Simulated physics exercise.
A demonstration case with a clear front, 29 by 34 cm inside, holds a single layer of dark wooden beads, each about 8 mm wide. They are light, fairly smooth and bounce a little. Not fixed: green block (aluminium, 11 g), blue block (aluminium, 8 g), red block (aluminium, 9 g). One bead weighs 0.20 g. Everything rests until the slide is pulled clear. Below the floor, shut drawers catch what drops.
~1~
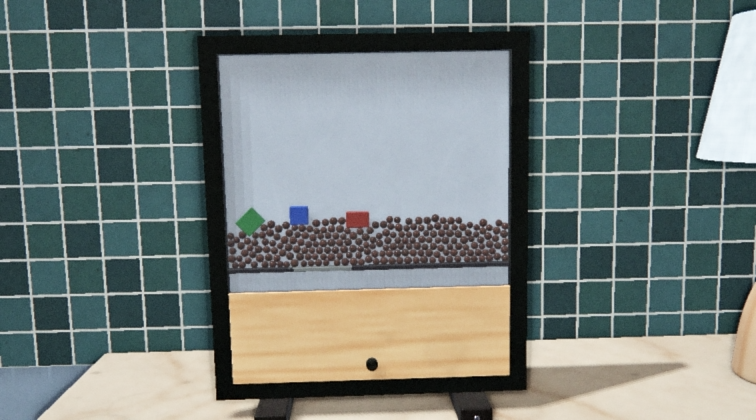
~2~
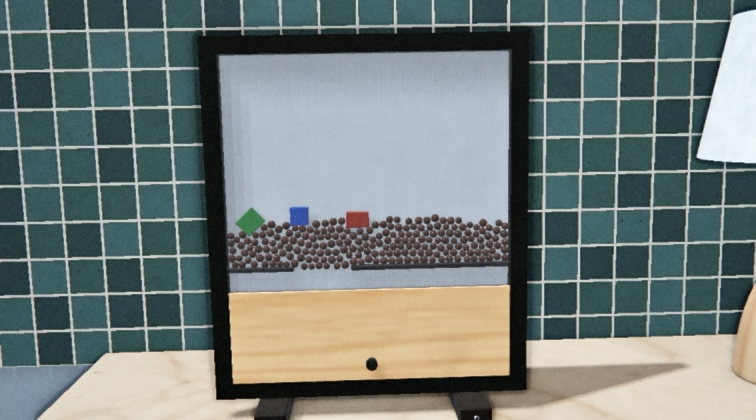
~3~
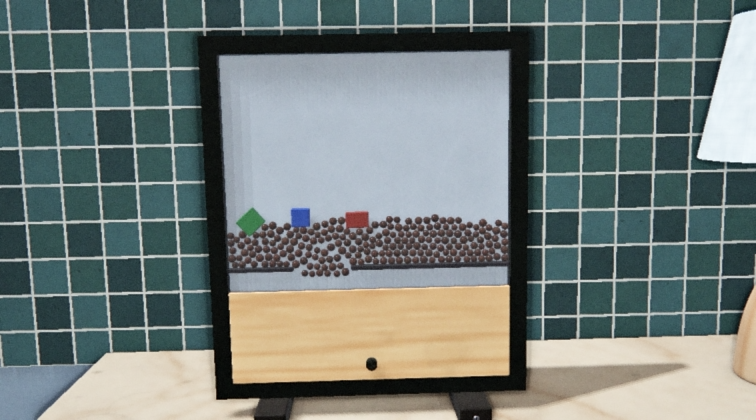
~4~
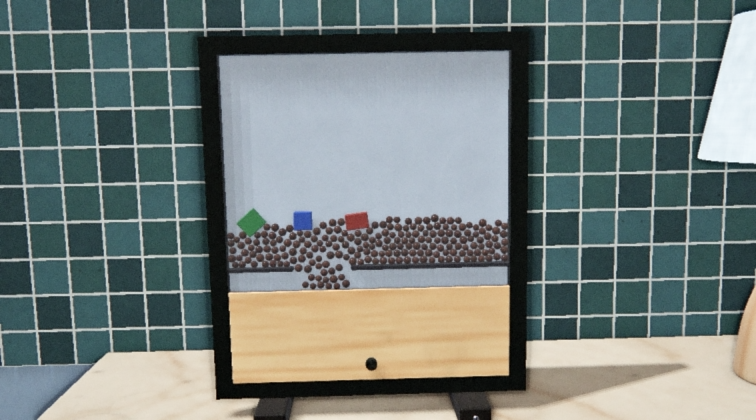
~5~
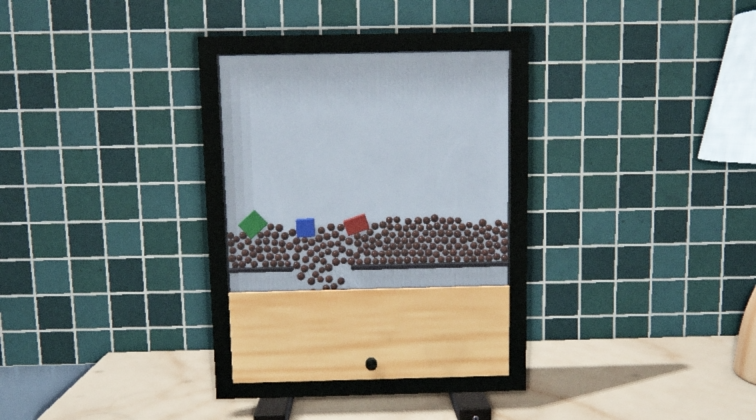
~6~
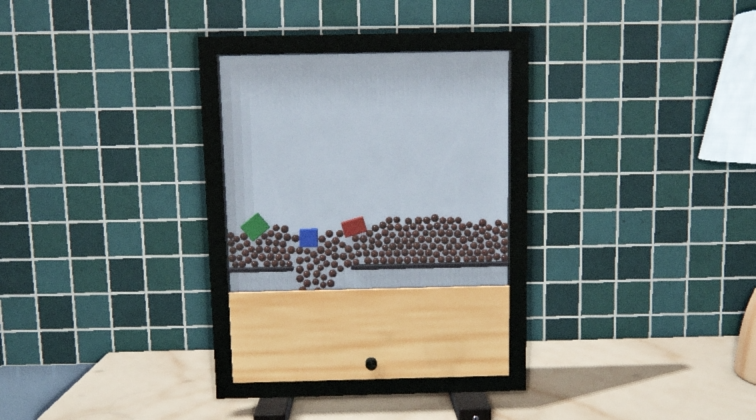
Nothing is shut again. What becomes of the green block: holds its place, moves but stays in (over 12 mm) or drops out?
Green block: Drops out.
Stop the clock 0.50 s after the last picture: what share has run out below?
About 45 per cent.
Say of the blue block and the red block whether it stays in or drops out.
Blue block drops out, red block out.
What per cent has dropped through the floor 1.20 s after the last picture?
Roughly 45 per cent.
Then, 0.15 s after the last picture, 30 % are out; green block moved 3.1 cm tilted 49°; blue block below the floor; red block below the floor.
Then, 0.50 s after the last picture, 45 % are out; green block below the floor; blue block below the floor; red block below the floor.
Then, 1.20 s after the last picture, 45 % are out; green block below the floor; blue block below the floor; red block below the floor.
At rest 1.4 s after the last picture, 45 % are out; green block below the floor; blue block below the floor; red block below the floor.
